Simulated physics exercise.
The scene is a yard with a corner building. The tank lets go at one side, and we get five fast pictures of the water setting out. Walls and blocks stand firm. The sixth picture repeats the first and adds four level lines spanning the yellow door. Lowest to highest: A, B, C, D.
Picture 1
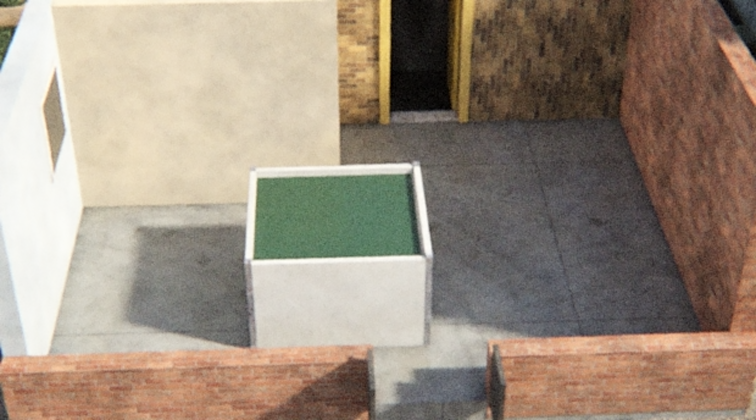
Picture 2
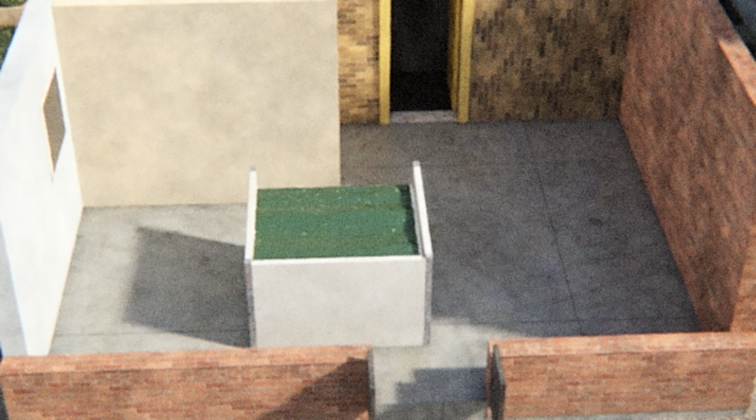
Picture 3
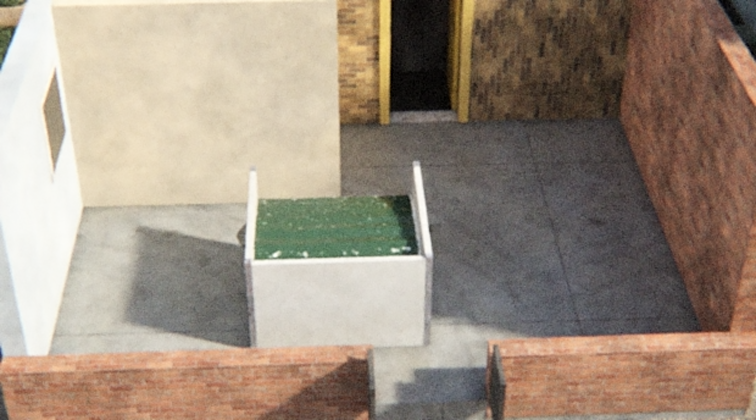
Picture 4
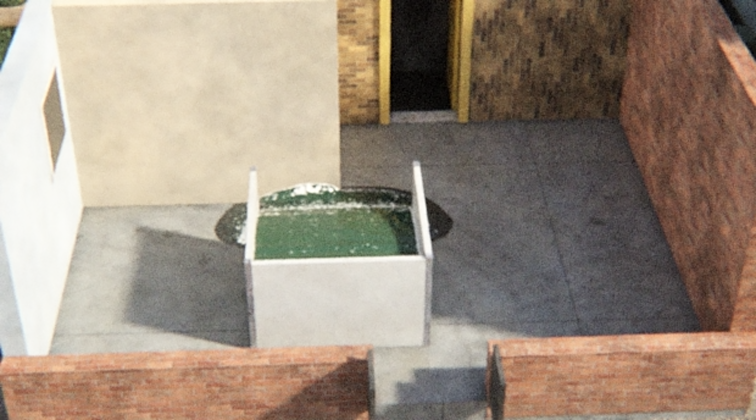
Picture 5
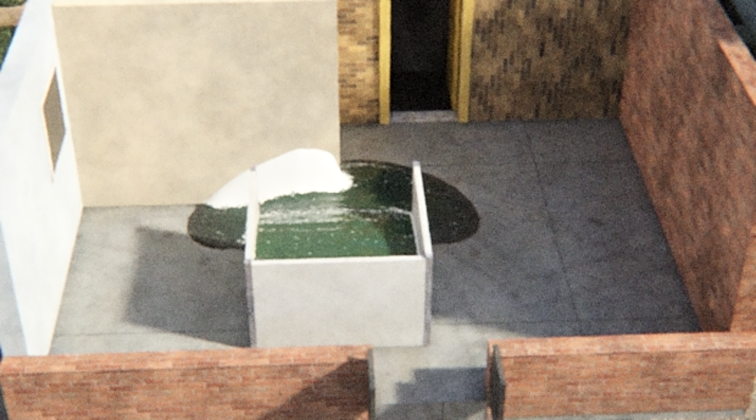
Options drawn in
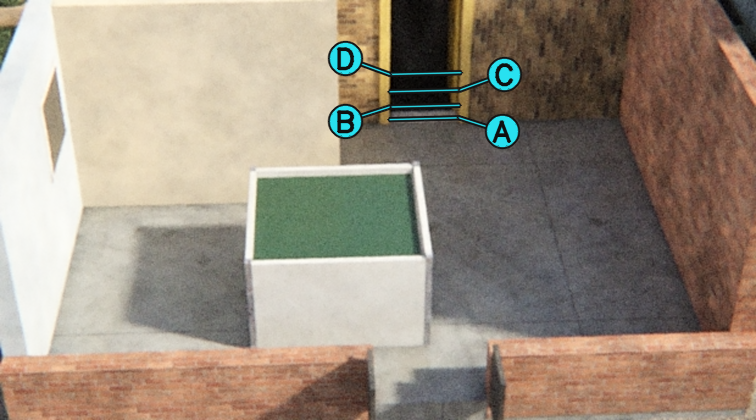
At first, green water sits level in a white-walled tank in a walled yard with a yellow doorway. Then the tank's back wall is gone and the water's surface sinks and roughens. Dark water spreads out behind and to both sides across the grey ground, with white foam at the back left.
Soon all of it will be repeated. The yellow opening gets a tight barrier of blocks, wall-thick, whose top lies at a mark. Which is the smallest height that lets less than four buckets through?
It is C.
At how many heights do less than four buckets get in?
Two.
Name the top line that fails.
That is line B.
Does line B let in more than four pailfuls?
Yes, it does.
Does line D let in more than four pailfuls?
No.
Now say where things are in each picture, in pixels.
In the first picture, water in the tank at rest, its middle at (337, 218); foot of the yellow doorway at (424, 122); open gate at (431, 338).
In the second picture, water covers 2 % of the ground, its front hidden from here.
In the third picture, water covers 5 % of the ground, its front hidden from here.
In the fourth picture, water covers 9 % of the ground, its front hidden from here.
In the fifth picture, 14 % of the ground under water, visible out to (202, 204).
In cyan, A at (424, 118); B at (424, 106); C at (424, 90); D at (425, 73); from the bottom up A, B, C, D.
For line A, dozens of bucketfuls pour in.
For line B, about 10 bucketfuls get in.
For line C, a splash gets over, under a bucket.
For line D, nothing gets over.
